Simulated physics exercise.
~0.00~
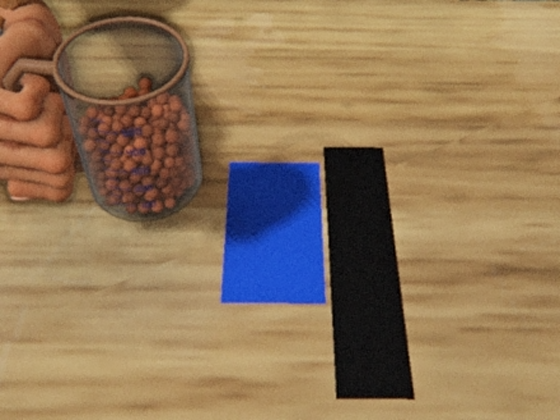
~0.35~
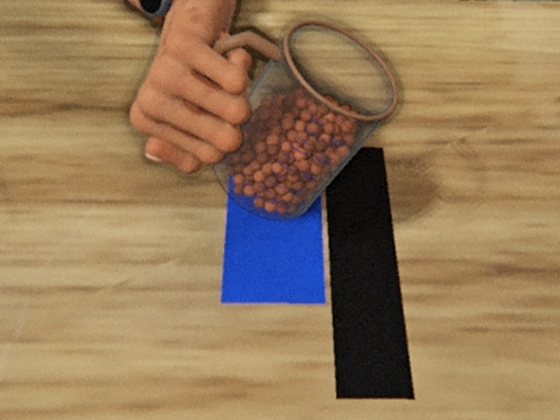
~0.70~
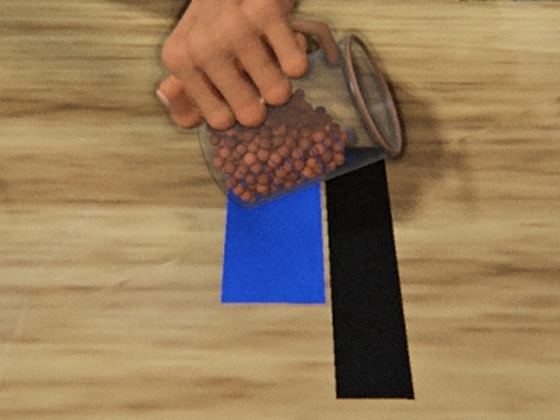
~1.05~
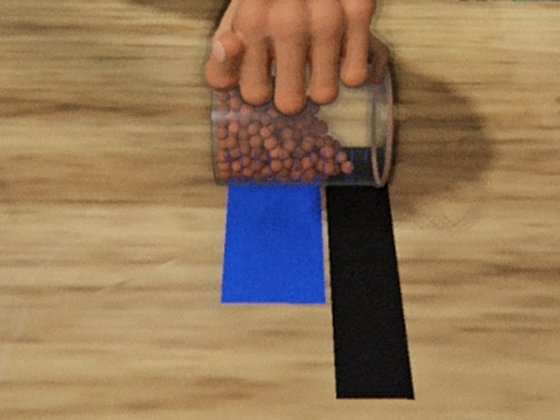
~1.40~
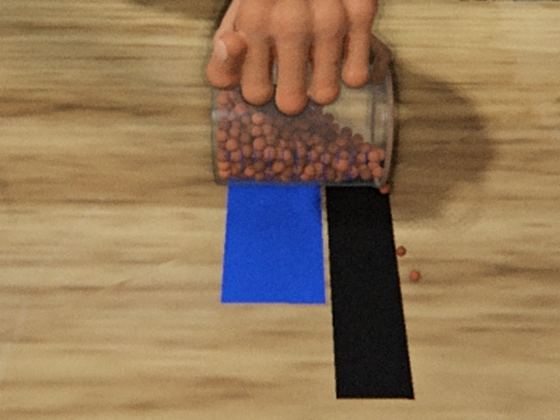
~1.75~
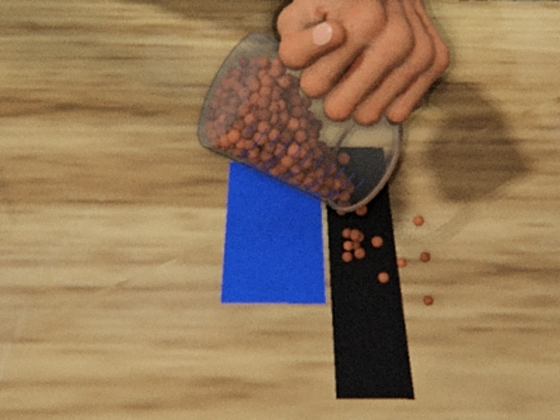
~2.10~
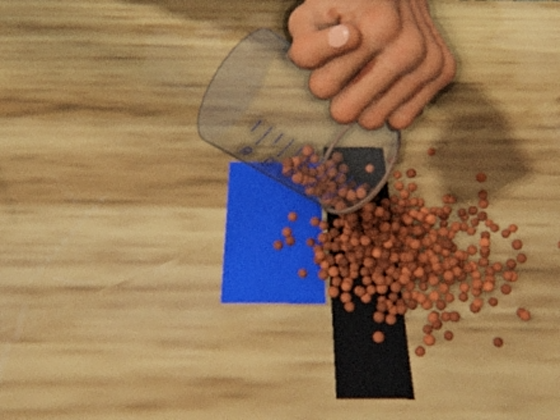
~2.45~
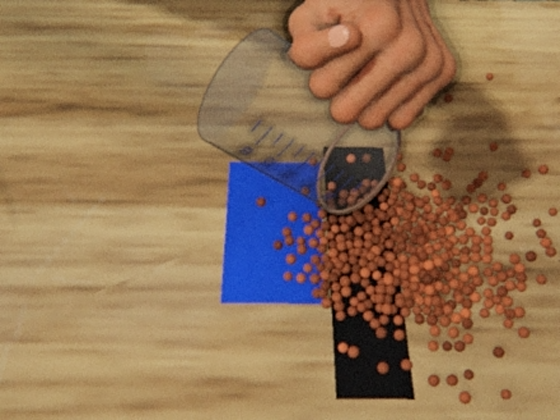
A hand grips a clear jug of reddish-brown clay pellets at the upper left of a bare wooden table, seen from above, with a blue mat near the middle and a longer black mat to its right. The hand carries the jug right, above the mats, tipping it onto its side. A few pellets dribble out near the black mat. The hand then turns the jug further, mouth down, and the rest pour out in a rush. They end scattered across the black mat and the bare wood to its right, with fewer on the blue mat and the jug nearly empty.
